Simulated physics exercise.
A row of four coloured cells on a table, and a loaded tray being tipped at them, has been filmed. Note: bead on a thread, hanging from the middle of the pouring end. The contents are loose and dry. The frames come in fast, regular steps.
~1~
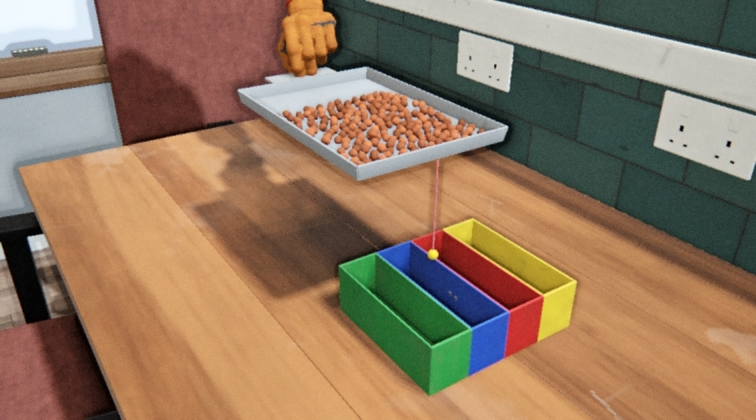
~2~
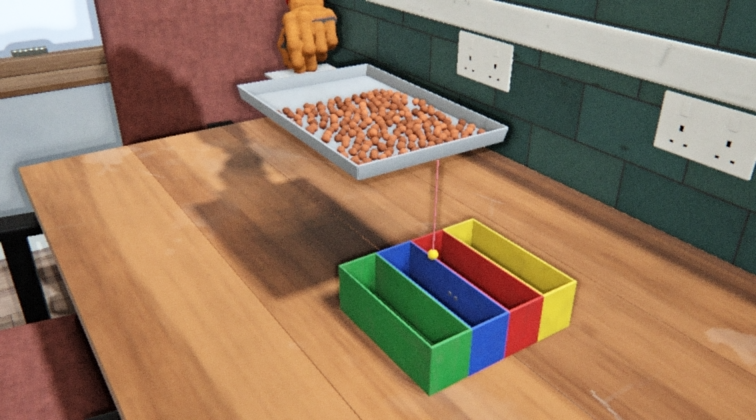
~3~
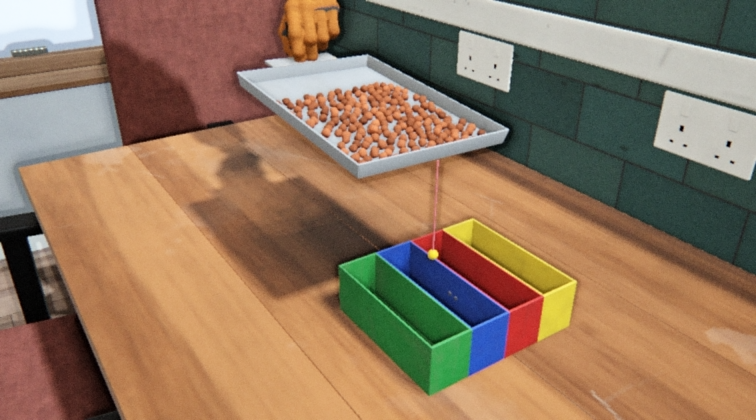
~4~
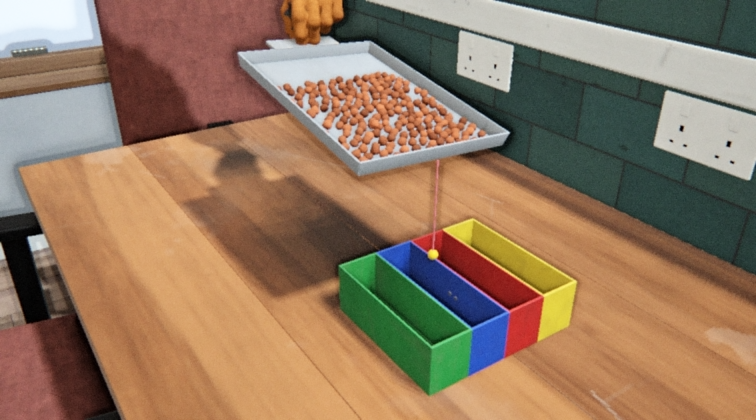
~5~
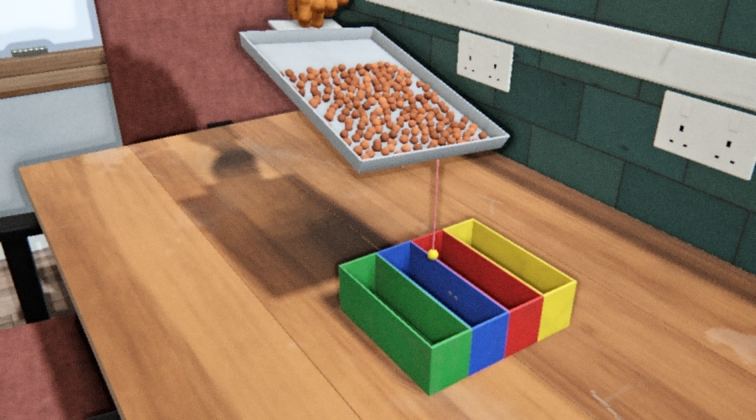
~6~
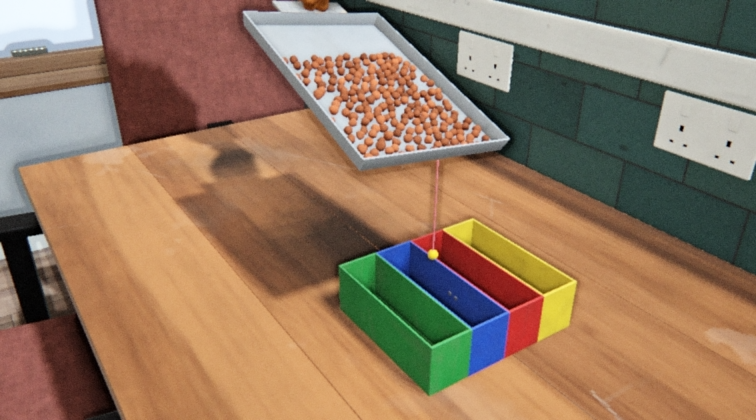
An orange gloved hand is at the far end of a grey tray of brown clay pellets, above a wooden table seen from a raised, steady view. Below the tray, green, blue, red and yellow cells run left to right, and a yellow bead hangs on a thread. The hand and far end rise steadily, steepening the tray as its near end tilts slightly lower at the right corner.
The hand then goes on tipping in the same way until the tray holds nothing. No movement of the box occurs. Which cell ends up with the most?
The yellow cell.
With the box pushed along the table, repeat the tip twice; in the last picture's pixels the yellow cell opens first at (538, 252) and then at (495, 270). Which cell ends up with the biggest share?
Case 1 - that red cell; case 2 - the cell in yellow.
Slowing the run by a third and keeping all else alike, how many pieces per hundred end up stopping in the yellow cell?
Estimated share: Some 40%.
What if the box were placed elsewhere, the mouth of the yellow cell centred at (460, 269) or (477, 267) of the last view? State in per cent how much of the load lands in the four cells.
You'd see roughly 30 per cent first and roughly 50 per cent second.
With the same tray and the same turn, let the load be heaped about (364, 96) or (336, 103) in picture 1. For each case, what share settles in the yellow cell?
It would be about 50 per cent for the first and about 40 per cent for the second.
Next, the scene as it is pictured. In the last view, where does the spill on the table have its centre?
Check roughly (569, 279) and you'll find the middle.
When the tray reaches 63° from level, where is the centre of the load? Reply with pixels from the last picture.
Somewhere about (444, 103).
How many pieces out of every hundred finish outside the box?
About 10 per cent.
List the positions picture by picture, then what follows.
In the first picture, corners of the pouring end at (358, 165) and (504, 126), level; middle of the load at (381, 126), clay pellets; bead on its thread at (433, 255); green cell at (450, 358); blue cell at (488, 340); red cell at (524, 323); yellow cell at (557, 307).
In the second picture, corners of the pouring end at (359, 164) and (504, 127), level; middle of the load at (381, 124).
In the third picture, corners of the pouring end at (359, 163) and (505, 129), tipped barely, lowest at the right corner; middle of the load at (382, 120).
In the fourth picture, corners of the pouring end at (361, 161) and (505, 132), tipped a little, lowest at the right corner; middle of the load at (383, 113).
In the fifth picture, corners of the pouring end at (363, 159) and (506, 135), tipped clearly, lowest at the right corner; middle of the load at (385, 107).
In the sixth picture, corners of the pouring end at (365, 157) and (506, 138), tipped clearly, lowest at the right corner; middle of the load at (389, 103); green cell at (450, 358); blue cell at (488, 340); red cell at (524, 323); yellow cell at (557, 307).
Soon, tray tipped steeply; all on the tray.
A while on, tray tipped past a quarter turn; most on the tray; a small part in the yellow cell; a stray few in the blue cell; a stray few in the red cell; a small part falling or outside the box.
Towards the end, tray tipped past a quarter turn; about half in the yellow cell; about a third in the red cell; a small part in the blue cell; a stray few in the green cell; a small part falling or outside the box.
Finally, tray tipped past a quarter turn; about half in the yellow cell; about a third in the red cell; a small part in the blue cell; a stray few in the green cell; a small part outside the box.
